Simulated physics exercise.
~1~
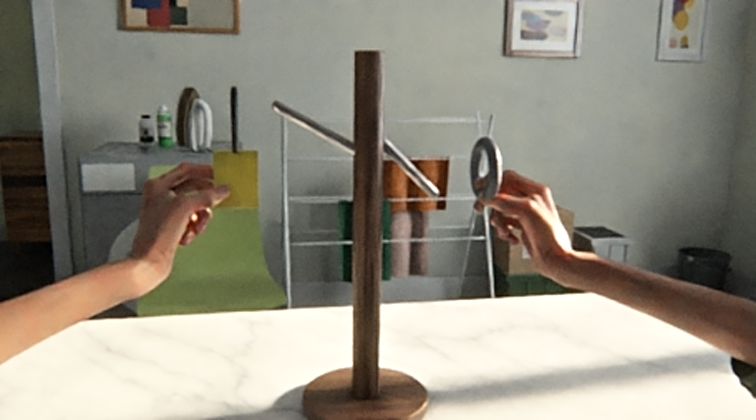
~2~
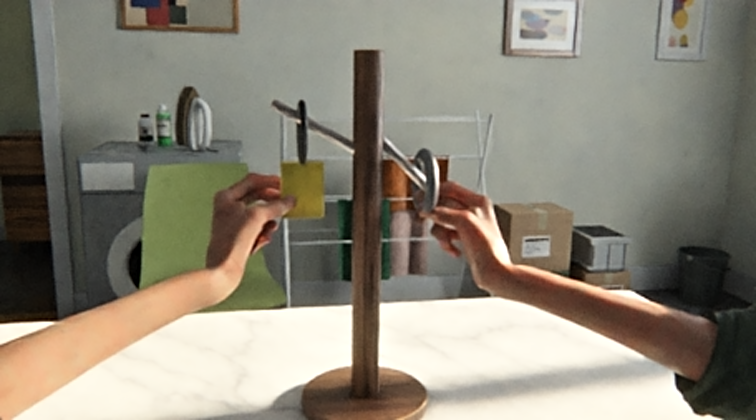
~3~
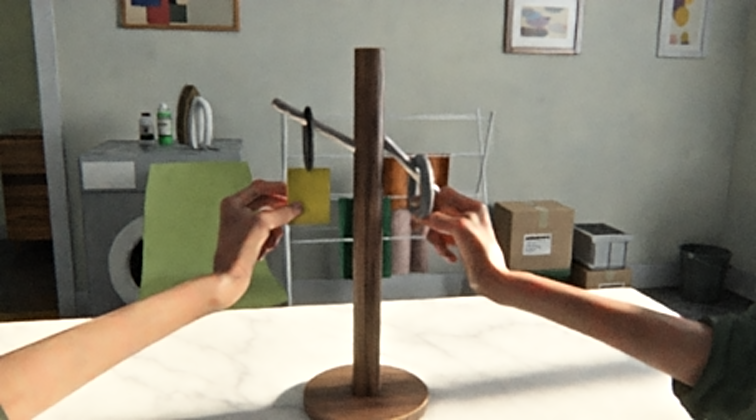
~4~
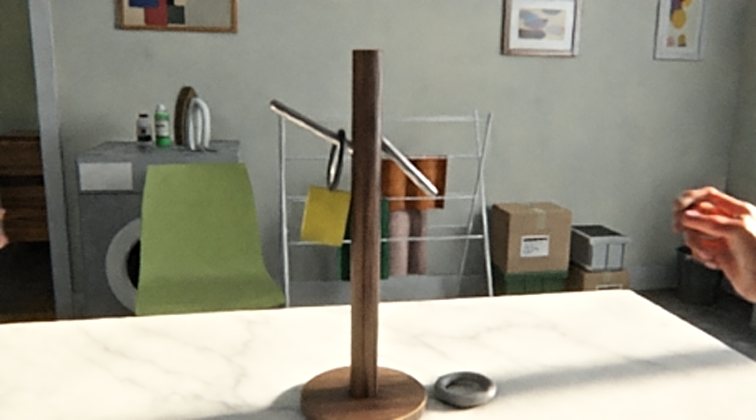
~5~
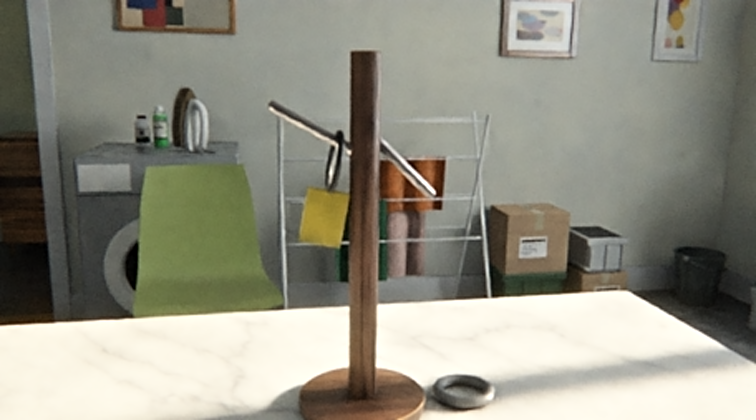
In a grey-walled room with a washing machine, a green chair and a drying rack behind, a slightly swaying view looks across a pale marble table. A dark wooden stand rises from it, with a slanted metal rod sticking out on both sides. Two hands bring in a yellow tag with a dark loop from the left and a grey ring of tape from the right, and move both onto the rod. The hands let go and draw back. The tag slides toward the post and stays hanging, slightly tilted, while the grey ring ends up lying on the table beside the base.
